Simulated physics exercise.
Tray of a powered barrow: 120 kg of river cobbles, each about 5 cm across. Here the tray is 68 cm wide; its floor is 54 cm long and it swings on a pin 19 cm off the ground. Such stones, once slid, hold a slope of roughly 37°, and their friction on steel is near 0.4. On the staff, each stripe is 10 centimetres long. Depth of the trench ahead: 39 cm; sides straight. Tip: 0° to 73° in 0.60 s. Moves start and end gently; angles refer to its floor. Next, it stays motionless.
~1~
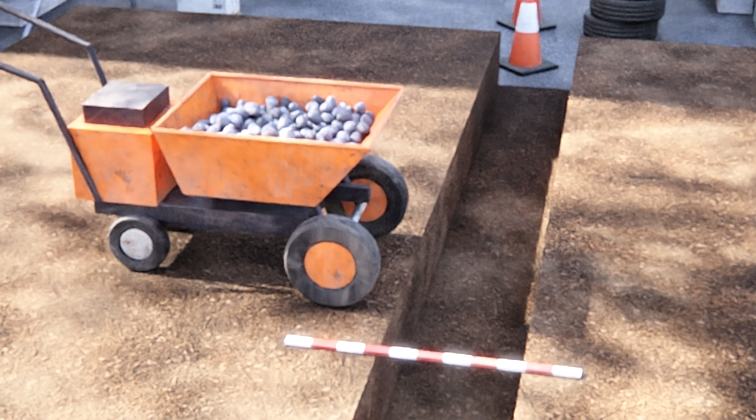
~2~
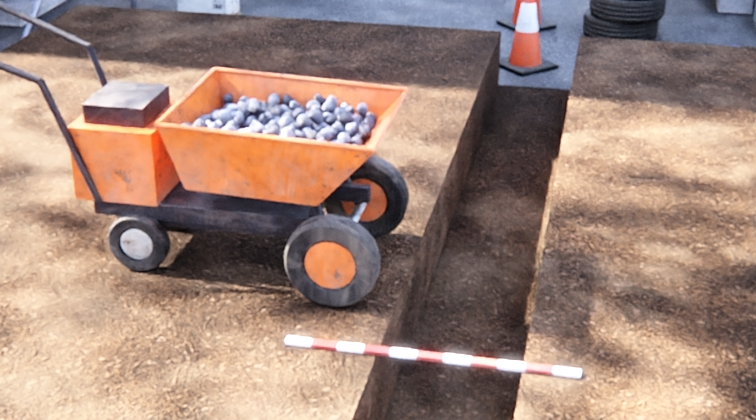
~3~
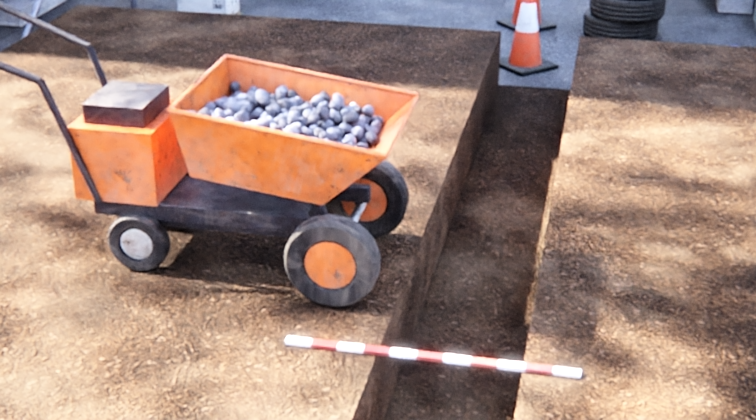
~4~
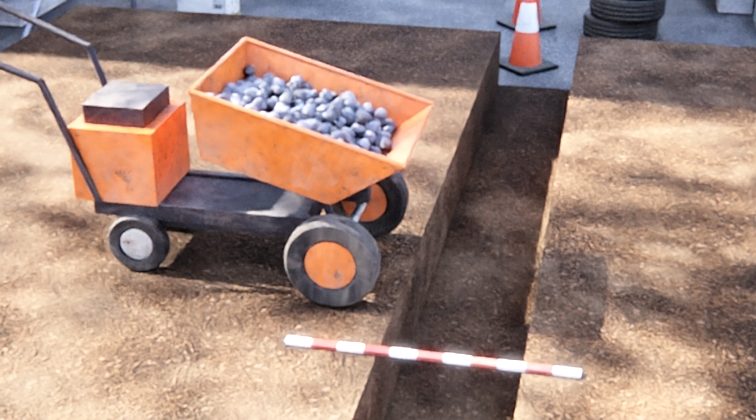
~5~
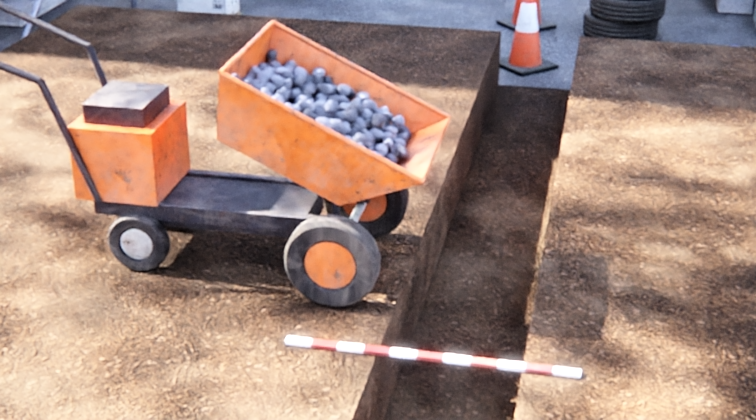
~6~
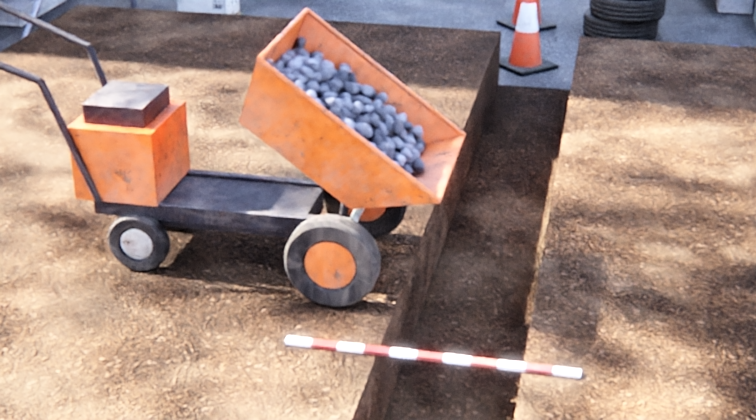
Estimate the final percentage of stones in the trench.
I would say 50 percent.
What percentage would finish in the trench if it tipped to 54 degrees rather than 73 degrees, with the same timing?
About 35 per cent would end up in the trench.
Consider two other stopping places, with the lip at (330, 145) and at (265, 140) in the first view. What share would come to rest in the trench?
I'd expect some 85 per cent, then some 100.
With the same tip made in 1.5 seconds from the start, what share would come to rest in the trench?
Something close to 75 per cent.
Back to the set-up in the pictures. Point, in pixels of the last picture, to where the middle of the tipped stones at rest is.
In the last view, about (528, 332).
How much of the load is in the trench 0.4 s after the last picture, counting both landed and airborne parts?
Some 20 per cent.
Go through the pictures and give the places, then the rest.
In the first frame, lip at (369, 148), floor tilted 0°, highest stones at (326, 113).
In the second frame, lip at (374, 150), floor tilted 2°, highest stones at (299, 113).
In the third frame, lip at (387, 156), floor tilted 8°, highest stones at (248, 104).
In the fourth frame, the tray is at 16°, its lip at (404, 167); the top of the load is at (253, 87).
In the fifth frame, the tray is at 26°, its lip at (423, 182); the top of the load is at (276, 74).
In the sixth frame, the tray is at 36°, its lip at (440, 202); the top of the load is at (299, 59).
Then, 0.1 s after the last picture the floor is at 62°, 100 % in the tray; the foremost stones are at (450, 205).
Then, 0.4 s after the last picture the floor is at 73°, 72 % in the tray, 22 % in the trench, 7 % past the trench; the foremost stones are at (556, 290).
Then, 0.7 s after the last picture the floor is at 73°, 7 % in the tray, 42 % in the trench, 50 % past the trench; the foremost stones are past the picture's edge.
Then, 2.7 s after the last picture the floor is at 73°, 0 % in the tray, 50 % in the trench, 50 % past the trench; the foremost stones are past the picture's edge.
